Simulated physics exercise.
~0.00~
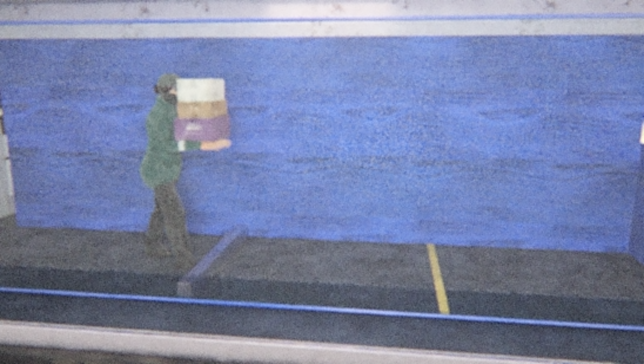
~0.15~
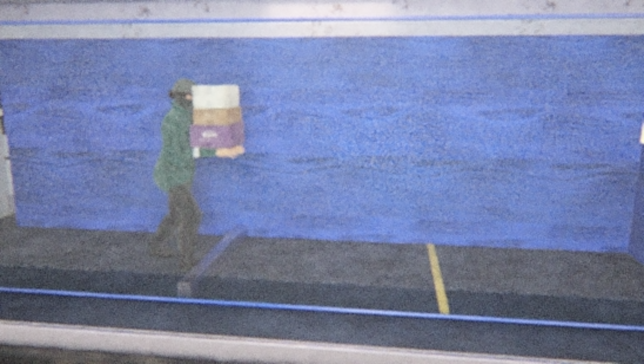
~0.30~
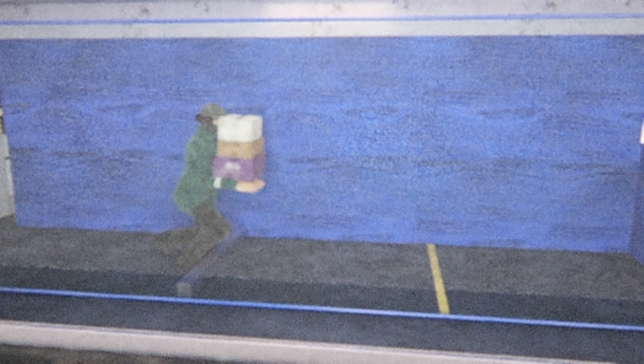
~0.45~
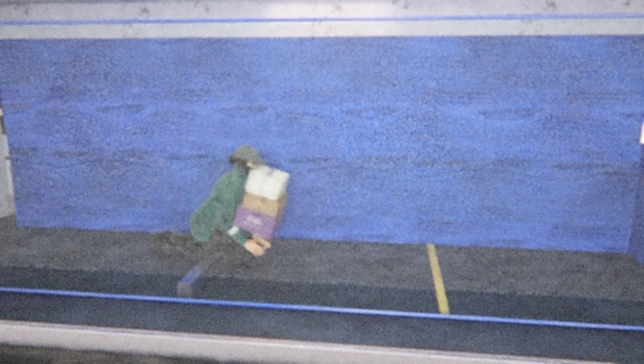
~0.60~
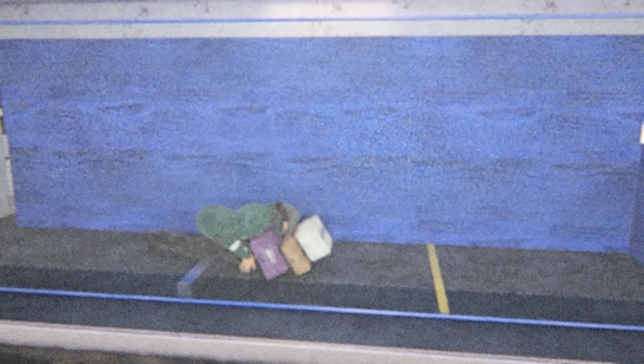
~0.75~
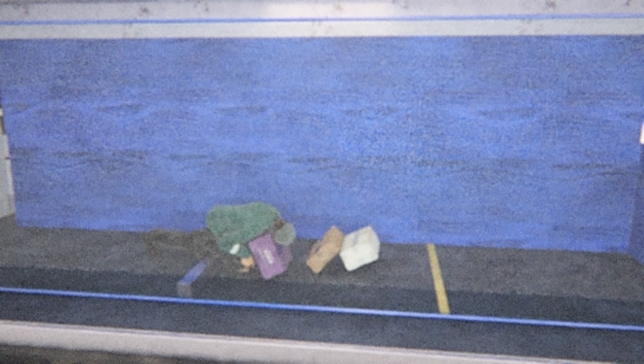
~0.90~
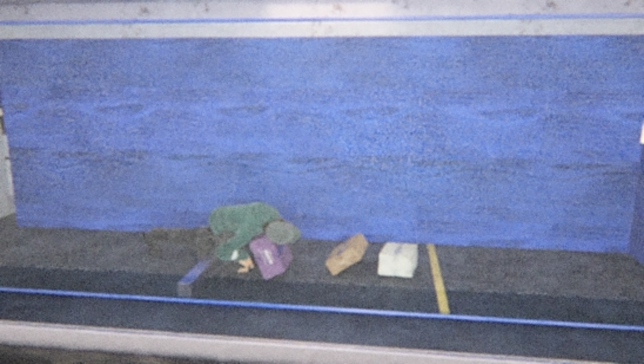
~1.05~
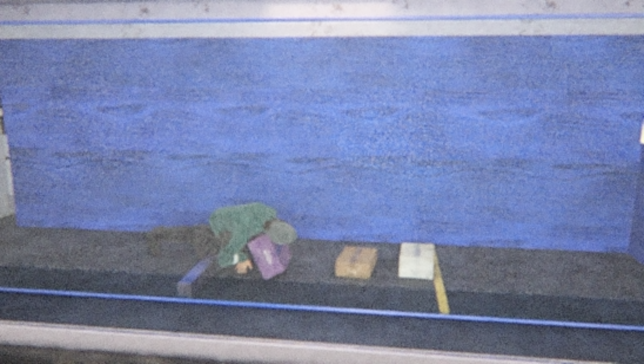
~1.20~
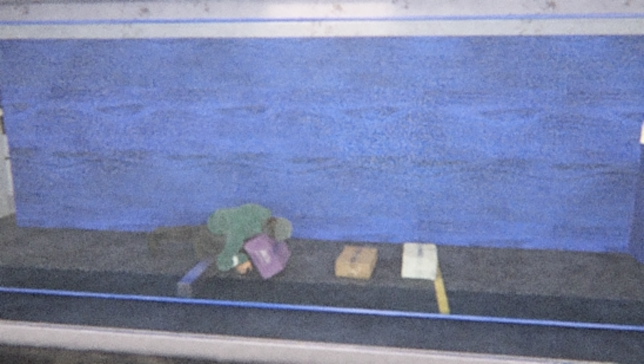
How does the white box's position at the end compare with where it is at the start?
At the start the white box is on top of the stack the person carries on the left, and at the end it lies on the floor farther right, just short of the yellow line.
